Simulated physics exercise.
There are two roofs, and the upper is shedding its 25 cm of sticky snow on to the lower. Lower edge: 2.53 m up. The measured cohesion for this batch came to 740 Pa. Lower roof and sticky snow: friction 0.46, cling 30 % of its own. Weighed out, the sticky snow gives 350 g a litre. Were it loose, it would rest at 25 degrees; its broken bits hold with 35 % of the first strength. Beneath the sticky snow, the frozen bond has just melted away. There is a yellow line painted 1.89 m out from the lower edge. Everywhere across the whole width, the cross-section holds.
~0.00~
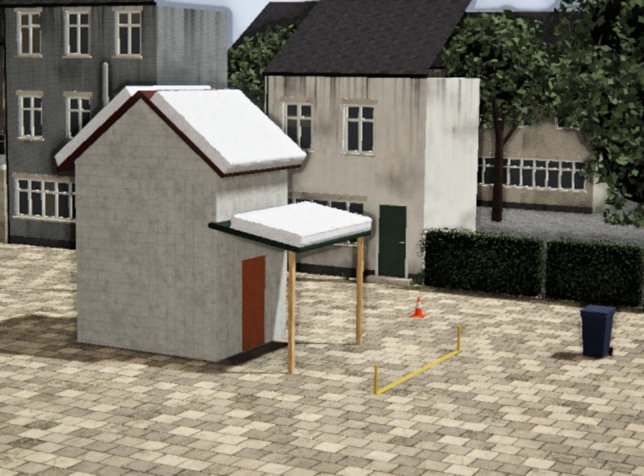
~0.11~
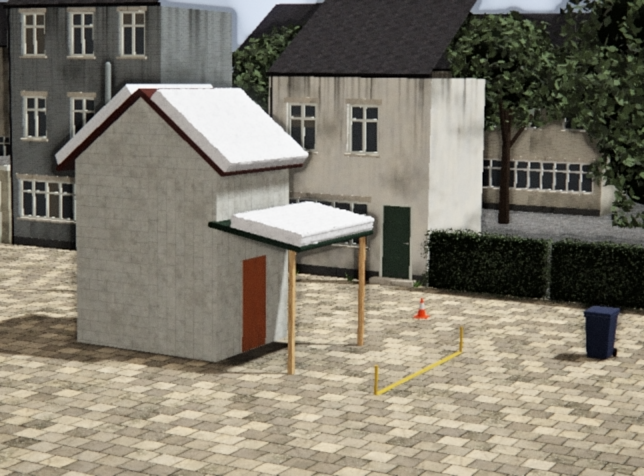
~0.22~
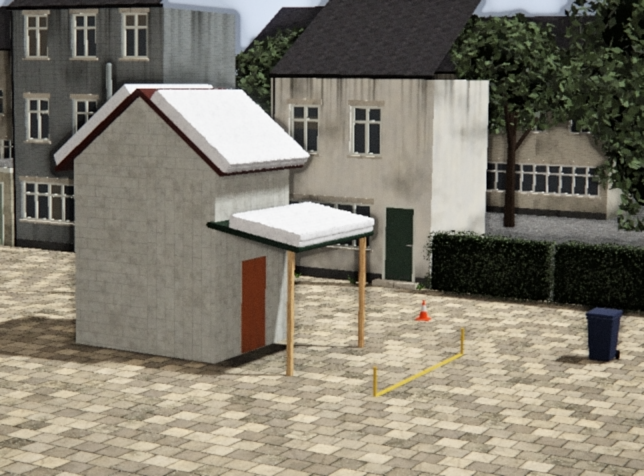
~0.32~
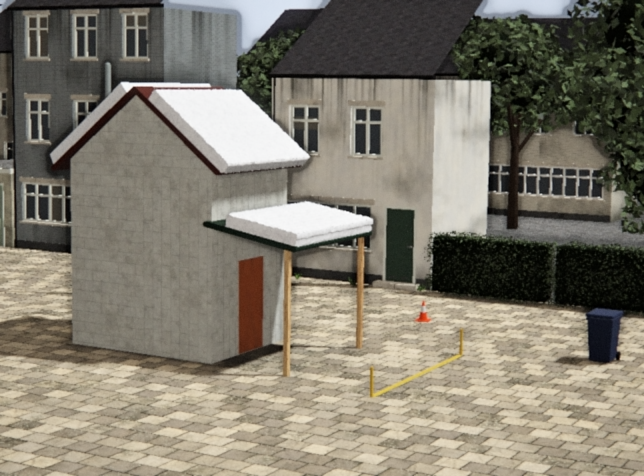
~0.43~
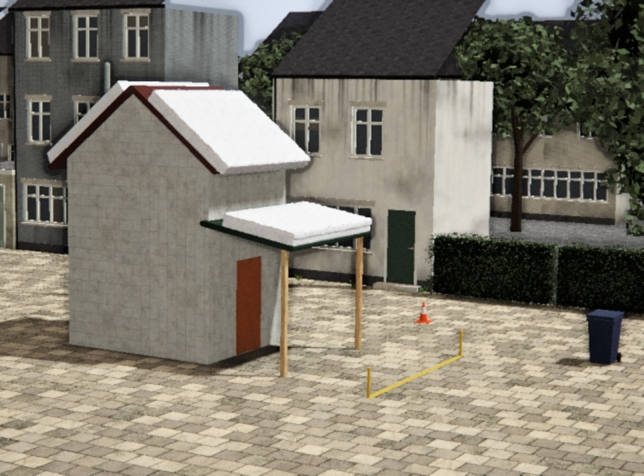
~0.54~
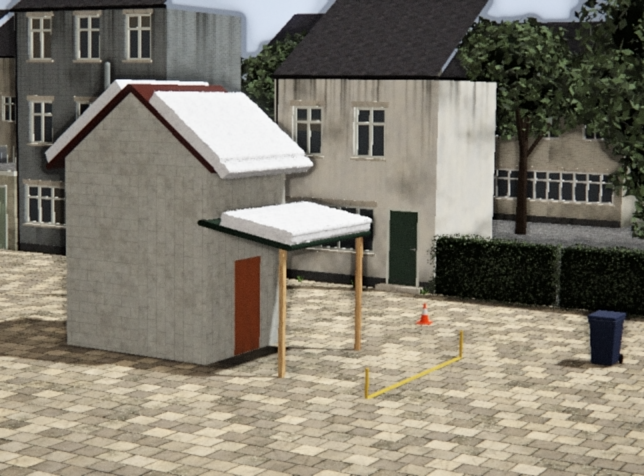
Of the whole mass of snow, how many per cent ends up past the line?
0 %.
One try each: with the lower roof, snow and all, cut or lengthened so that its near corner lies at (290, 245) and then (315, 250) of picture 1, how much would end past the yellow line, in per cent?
The first try gives 0 percent and the second gives 0 percent.
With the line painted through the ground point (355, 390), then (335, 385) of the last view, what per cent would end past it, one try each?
Roughly 0 per cent and roughly 3 per cent.
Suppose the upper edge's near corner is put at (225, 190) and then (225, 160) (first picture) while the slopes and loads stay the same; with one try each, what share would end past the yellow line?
Roughly 0 per cent first and 1 per cent second.
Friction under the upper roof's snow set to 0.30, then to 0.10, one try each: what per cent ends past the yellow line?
It would be 4 % the first time and 12 % the second.
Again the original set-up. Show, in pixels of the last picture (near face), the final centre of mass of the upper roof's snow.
Close to (265, 246) in the last picture.
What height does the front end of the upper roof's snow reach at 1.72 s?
Roughly 2.8 m.
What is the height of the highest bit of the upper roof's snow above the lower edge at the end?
Roughly 0.9 m.
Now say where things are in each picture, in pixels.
The first frame shows front end of the sticky snow at (226, 164).
The second frame shows front end of the sticky snow at (226, 163), its middle shifted 9 mm.
The third frame shows front end of the sticky snow at (226, 163), its middle shifted 3.8 cm, 2 % of it past the upper edge, in one piece.
The fourth frame shows front end of the sticky snow at (224, 164), its middle shifted 8.6 cm, 4 % of it past the upper edge, in one piece.
The fifth frame shows front end of the sticky snow at (223, 164), its middle shifted 16 cm, 7 % of it past the upper edge, in one piece.
The sixth frame shows front end of the sticky snow at (225, 167), its middle shifted 25 cm, 11 % of it past the upper edge, cracking.
By 1.08 s, none is below the lower edge and 0 % is past the line.
By 1.72 s, none is below the lower edge and 0 % is past the line.
By 2.36 s, 2 % is below the lower edge and 0 % is past the line.
By 3.00 s, 16 % is below the lower edge and 0 % is past the line.
By 3.60 s, at the end, 16 % is below the lower edge and 0 % is past the line.
